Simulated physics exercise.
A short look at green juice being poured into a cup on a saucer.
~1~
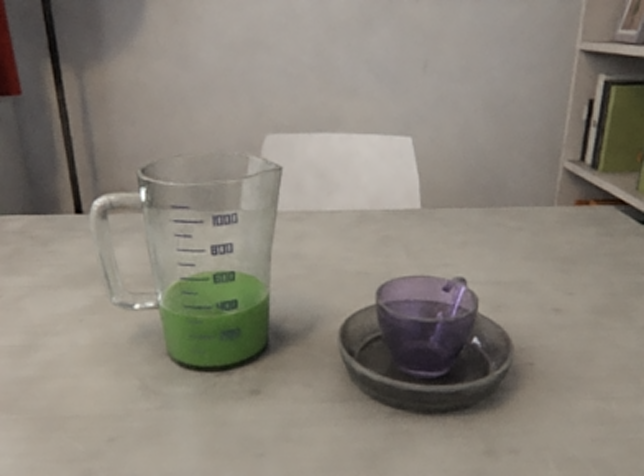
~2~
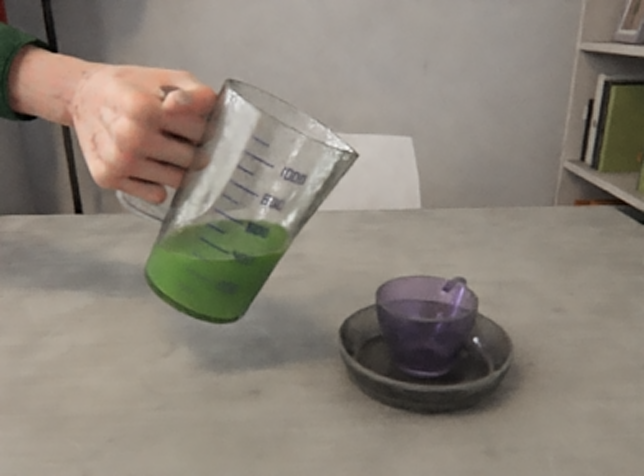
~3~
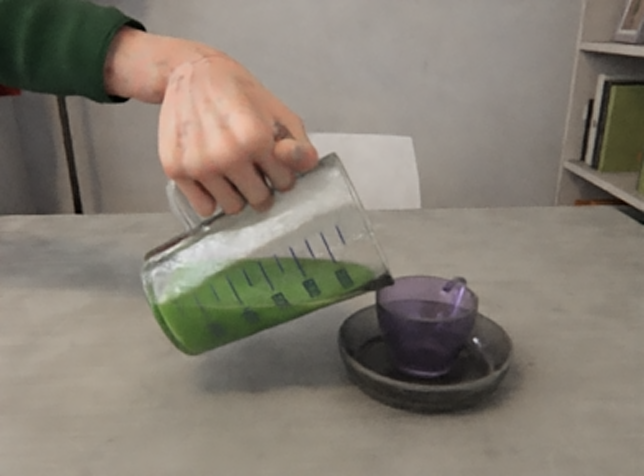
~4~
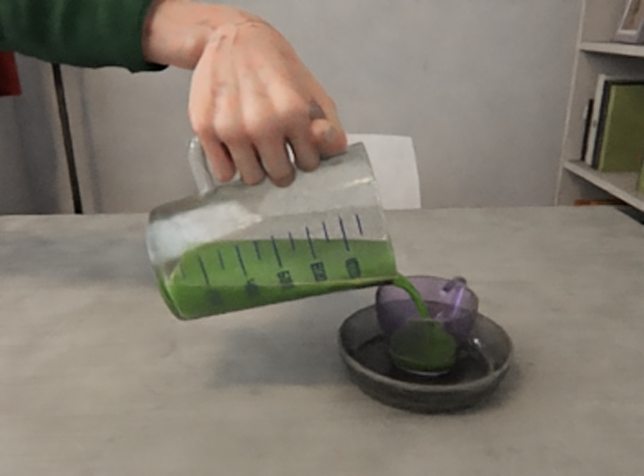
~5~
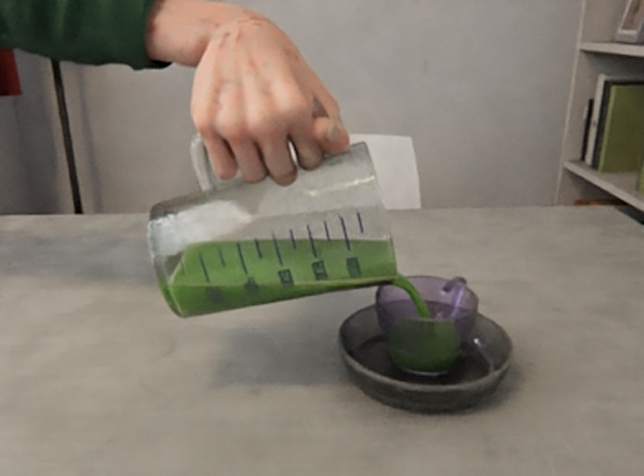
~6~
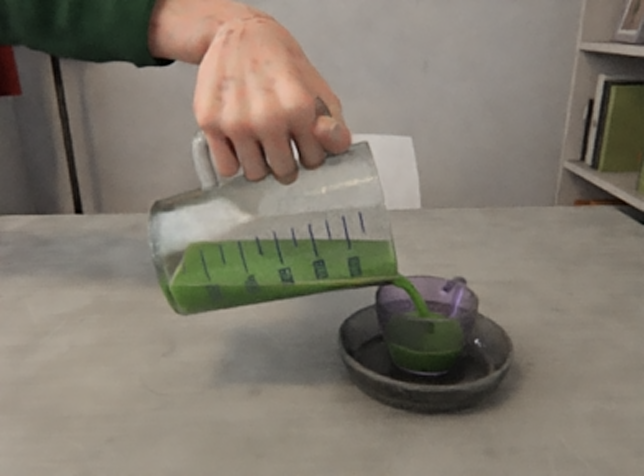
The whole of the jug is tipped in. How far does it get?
The green juice gets as far as the saucer.
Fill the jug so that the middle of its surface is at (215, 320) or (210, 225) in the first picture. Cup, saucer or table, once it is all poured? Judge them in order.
As listed: Stays in the cup, floods the top.
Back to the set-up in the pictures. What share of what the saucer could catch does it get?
Near 30 in a hundred.
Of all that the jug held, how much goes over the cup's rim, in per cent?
Some 30 per cent.
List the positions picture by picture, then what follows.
At the start; jug (212, 257) about a third full; cup (425, 326) empty; saucer (442, 393) dry, in the first frame.
A hand has the jug; jug (242, 203) tipped 30° with all of its load; cup (425, 326) empty, in the second frame.
The jug is tipped; jug (271, 258) tipped 65° with all of its load; cup (425, 326) empty, in the third frame.
The stream is running; jug (278, 237) tipped 75° with nearly all of its load; cup about a quarter full, surface at (423, 343), in the fourth frame.
The stream is running; jug (279, 234) tipped 75° with nearly all of its load; cup (425, 326) about a third full, in the fifth frame.
The stream is running; jug (281, 233) tipped 75° with about three quarters of its load; cup about half full, surface at (424, 331); saucer (442, 393) dry, in the sixth frame.
Shortly, the cup is nearly full; the saucer is dry.
Then, the cup is full to the brim; the saucer is wet, with room to spare.
At the finish, the cup is full to the brim; the saucer is wet, with room to spare.
